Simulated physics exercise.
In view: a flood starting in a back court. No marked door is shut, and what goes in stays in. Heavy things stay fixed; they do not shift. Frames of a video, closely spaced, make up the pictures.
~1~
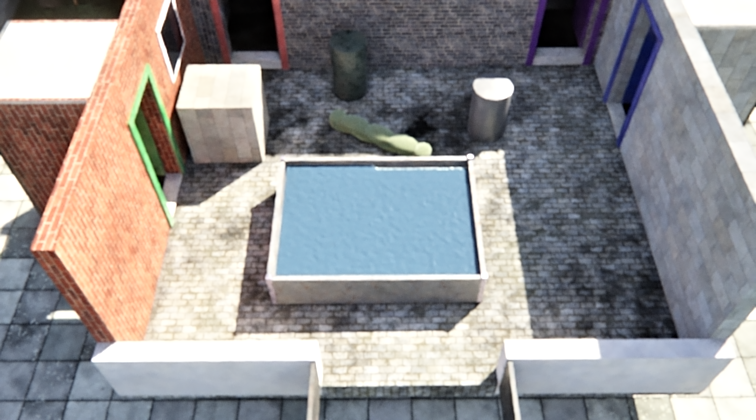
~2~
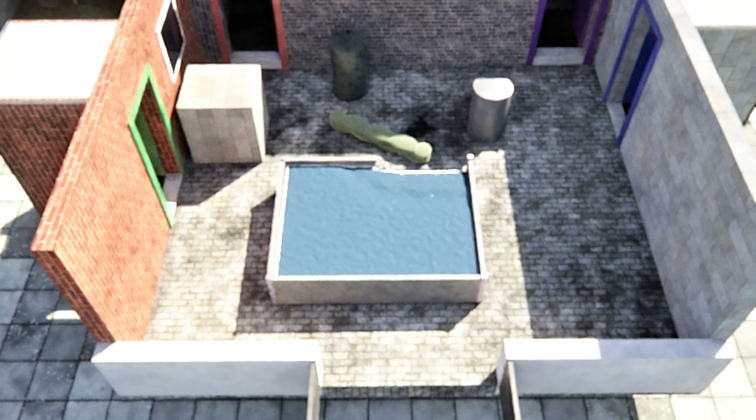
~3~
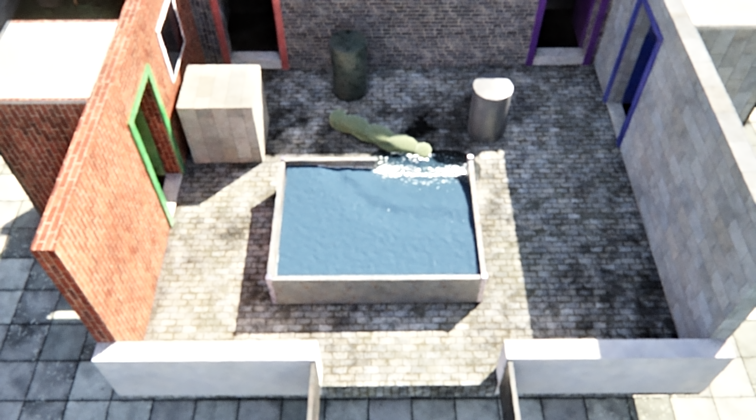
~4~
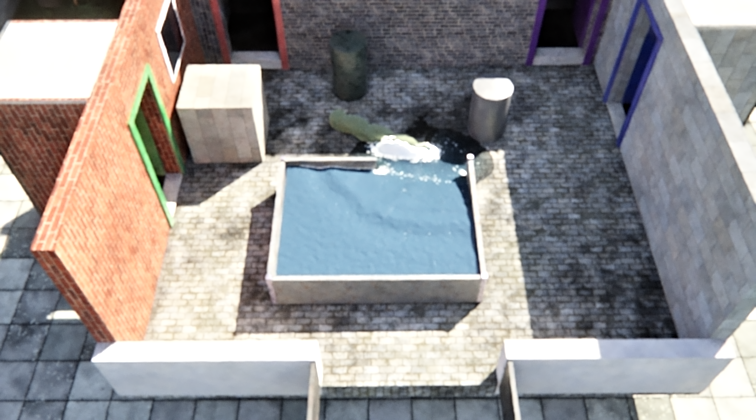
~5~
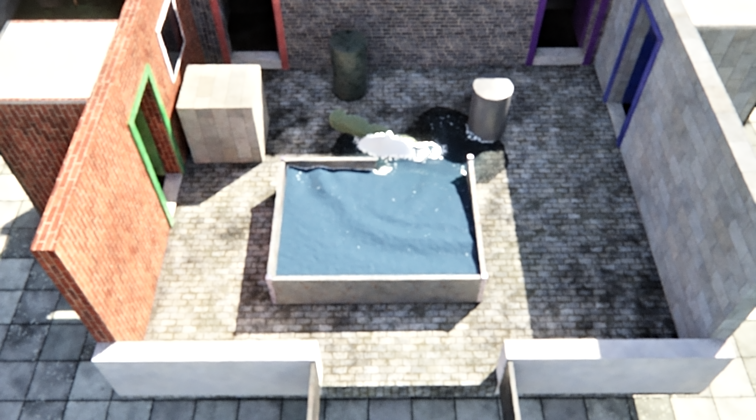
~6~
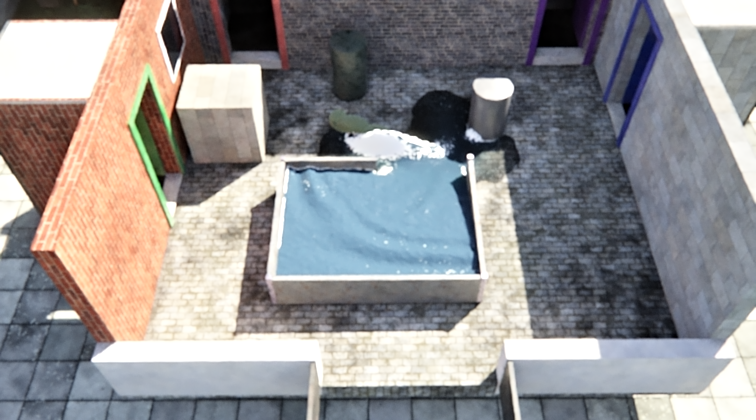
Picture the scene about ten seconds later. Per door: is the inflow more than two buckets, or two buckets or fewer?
One by one: The purple door will most likely keep inside the limit; the green door will most likely go past the limit; the red door will most likely keep inside the limit; the blue door will most likely go past the limit.
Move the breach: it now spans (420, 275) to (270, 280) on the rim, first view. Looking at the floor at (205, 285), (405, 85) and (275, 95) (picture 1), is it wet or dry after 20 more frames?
Log: Point 1 inundated; point 2 unreached; point 3 unreached.
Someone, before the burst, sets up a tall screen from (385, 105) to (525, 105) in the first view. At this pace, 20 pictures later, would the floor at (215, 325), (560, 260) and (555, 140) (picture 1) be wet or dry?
Taking the points in the order given, they are high and dry, high and dry and inundated.
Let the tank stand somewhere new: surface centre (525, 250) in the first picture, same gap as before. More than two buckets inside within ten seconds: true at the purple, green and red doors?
Log: Purple door breaks the limit; green door misses the mark; red door misses the mark.
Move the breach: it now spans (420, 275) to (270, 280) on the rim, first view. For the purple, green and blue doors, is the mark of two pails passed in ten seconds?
Taking each in turn, the purple falls below the limit, the green overflows, the blue falls below the limit.
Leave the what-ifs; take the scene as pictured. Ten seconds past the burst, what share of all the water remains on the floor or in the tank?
Near 94 percent, give or take.
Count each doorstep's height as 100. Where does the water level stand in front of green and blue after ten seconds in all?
I'd put the first at close to 160 per cent and the second at close to 130 per cent.
A moment on, water covers 25 % of the floor; the purple door not reached, the green door not reached, the red door not reached, the blue door not reached.
Next, water covers 40 % of the floor; the purple door wet at the sill, nothing in, the green door wet at the sill, nothing in, the red door wet at the sill, nothing in, the blue door under two buckets in.
Then, water covers 55 % of the floor; the purple door wet at the sill, nothing in, the green door under two buckets in, the red door wet at the sill, nothing in, the blue door over two buckets in.
Later, water covers 75 % of the floor; the purple door wet at the sill, nothing in, the green door over two buckets in, the red door wet at the sill, nothing in, the blue door far over two buckets in.
In the end, water covers 95 % of the floor; the purple door wet at the sill, nothing in, the green door over two buckets in, the red door wet at the sill, nothing in, the blue door far over two buckets in.
